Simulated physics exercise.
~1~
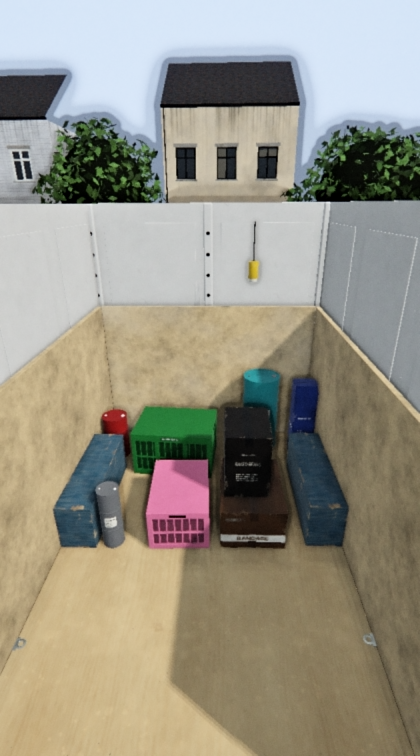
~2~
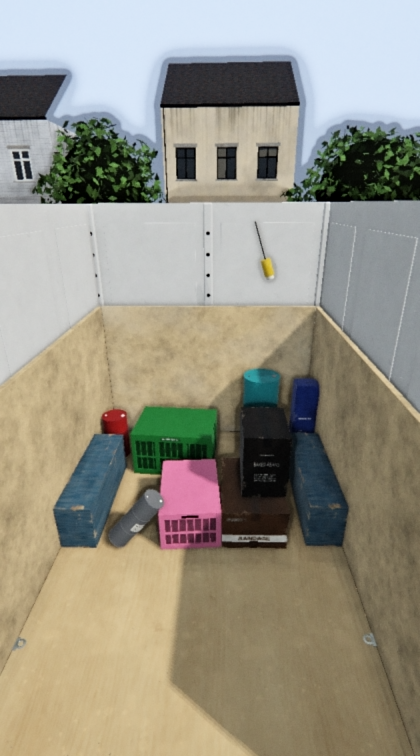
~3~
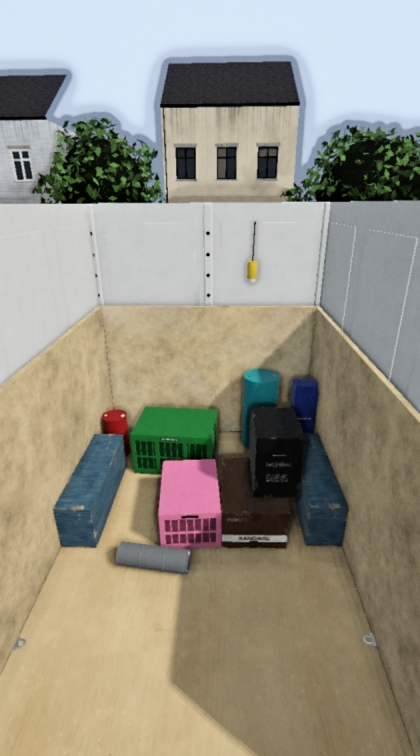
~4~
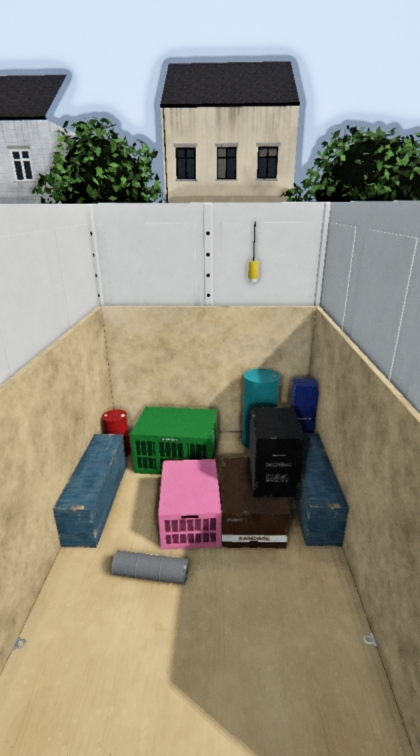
Grey canister tipping over and ending on its side in a van's load bay as black box and pink chest shift right.
